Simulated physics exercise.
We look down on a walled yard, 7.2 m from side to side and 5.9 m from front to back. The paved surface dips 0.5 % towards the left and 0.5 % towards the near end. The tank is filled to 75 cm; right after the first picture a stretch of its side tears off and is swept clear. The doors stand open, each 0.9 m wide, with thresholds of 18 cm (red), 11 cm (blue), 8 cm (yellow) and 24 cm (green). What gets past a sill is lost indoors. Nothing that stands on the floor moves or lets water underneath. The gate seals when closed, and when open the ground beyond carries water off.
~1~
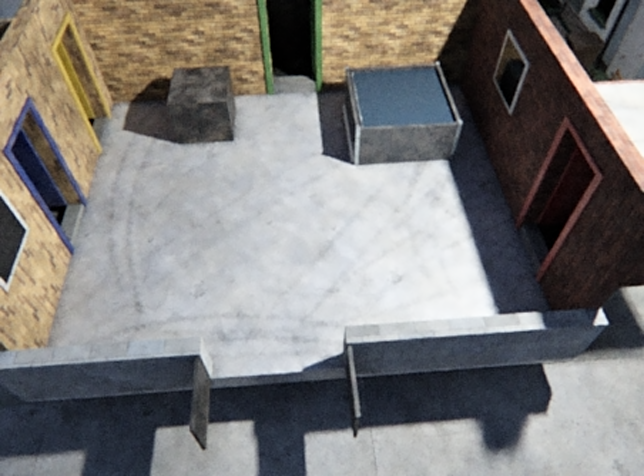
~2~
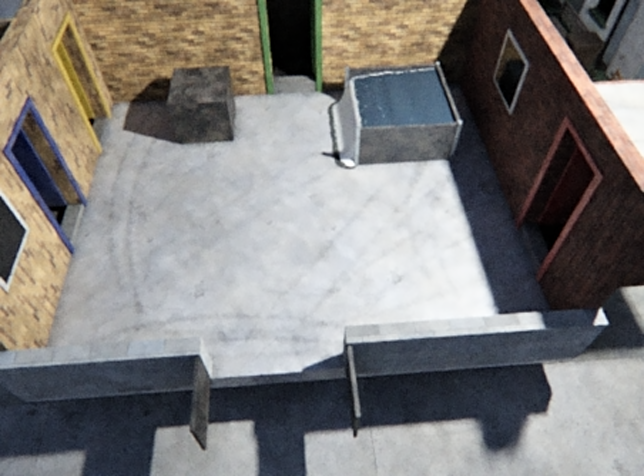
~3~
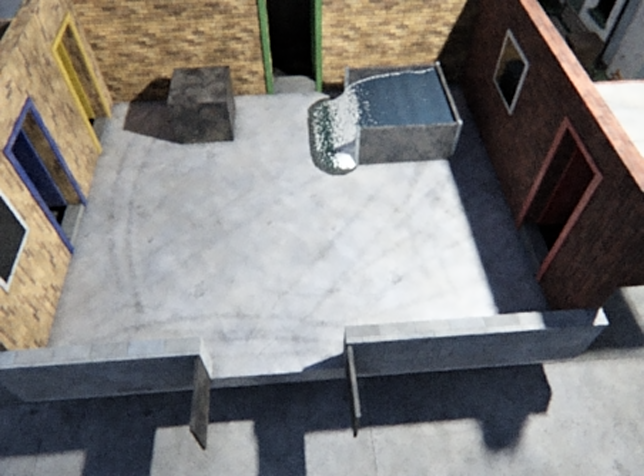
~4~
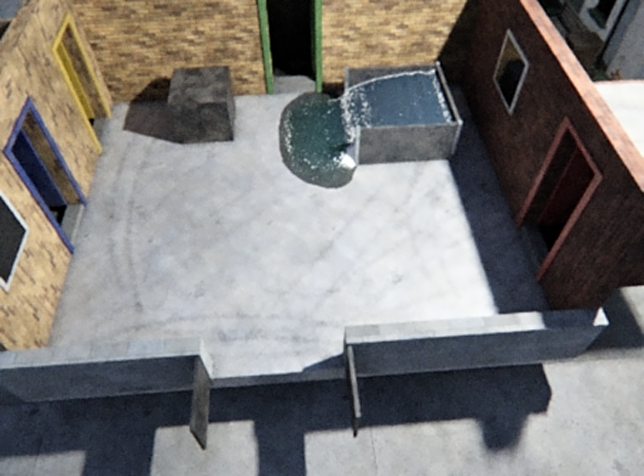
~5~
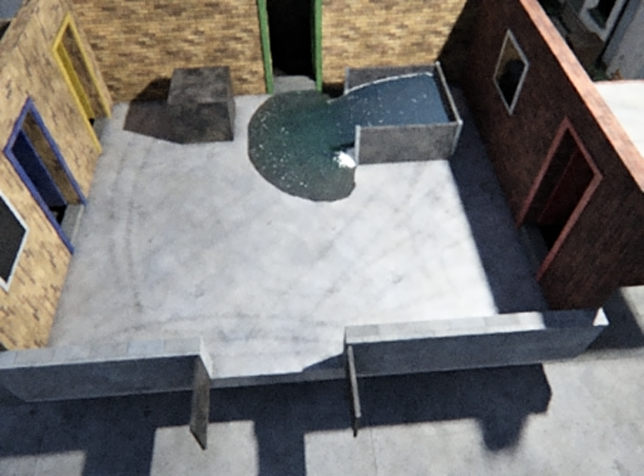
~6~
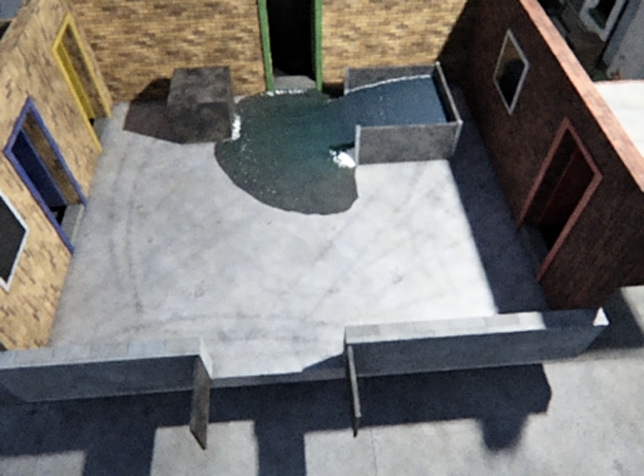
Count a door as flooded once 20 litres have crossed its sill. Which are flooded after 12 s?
Within that time: At the red door it does not reach the limit; at the blue door it passes the limit; at the yellow door it passes the limit; at the green door it does not reach the limit.
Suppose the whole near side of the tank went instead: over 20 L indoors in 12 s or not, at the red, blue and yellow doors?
Then: Red below, blue below, yellow not over.
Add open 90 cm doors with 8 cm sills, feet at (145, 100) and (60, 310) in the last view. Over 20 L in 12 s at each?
In turn: Below, above.
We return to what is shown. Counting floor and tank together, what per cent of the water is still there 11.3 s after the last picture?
About 78 per cent.
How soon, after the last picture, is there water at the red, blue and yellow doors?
Arrival: Red 7.0 s, blue 1.1 s, yellow 1.0 s.
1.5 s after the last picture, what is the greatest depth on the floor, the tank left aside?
About 34 cm.
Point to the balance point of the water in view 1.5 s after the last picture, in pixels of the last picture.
Around (269, 148).
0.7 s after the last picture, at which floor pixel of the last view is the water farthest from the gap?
Around (92, 183).
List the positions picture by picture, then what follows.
In the first picture, the tank at (400, 98) is whole and still, 75 cm deep.
In the second picture, water pours out at (353, 120) and has run 0.9 m, to (352, 167); typically 10 cm deep outside, 75 cm at the tank's back.
In the third picture, water pours out at (353, 123) and has run 1.1 m, to (336, 172); typically 13 cm deep outside, 74 cm at the tank's back.
In the fourth picture, water pours out at (352, 124) and has run 1.5 m, to (314, 181); typically 11 cm deep outside, 66 cm at the tank's back.
In the fifth picture, the front is at (254, 157), 2.0 m from the gap at (352, 125); 4.8 m2 of floor is under water; 64 cm left at the back of the tank.
In the sixth picture, the front is at (219, 146), 2.6 m from the gap at (352, 125); 6.5 m2 of floor is under water; 61 cm left at the back of the tank.
Then, 0.7 s after the last picture water covers 35 % of the floor and is deepest (46 cm) near (245, 99); red door not reached, blue door not reached, yellow door not reached, green door 18 cm at the sill, 0 L in.
Then, 1.5 s after the last picture water covers 45 % of the floor and is deepest (34 cm) near (245, 105); red door not reached, blue door 24 cm at the sill, 11 L in, yellow door 15 cm at the sill, 0 L in, green door 18 cm at the sill, 0 L in.
Then, 2.8 s after the last picture water covers 55 % of the floor and is deepest (34 cm) near (39, 374); red door not reached, blue door 17 cm at the sill, 70 L in, yellow door 14 cm at the sill, 36 L in, green door 15 cm at the sill, 1 L in.
Then, 6.3 s after the last picture water covers 80 % of the floor and is deepest (14 cm) near (39, 374); red door not reached, blue door 8 cm at the sill, 81 L in, yellow door 5 cm at the sill, 49 L in, green door 5 cm at the sill, 2 L in.
Then, 11.3 s after the last picture water covers 95 % of the floor and is deepest (10 cm) near (483, 341); red door 6 cm at the sill, 0 L in, blue door 5 cm at the sill, 81 L in, yellow door 5 cm at the sill, 49 L in, green door 2 cm at the sill, 2 L in.
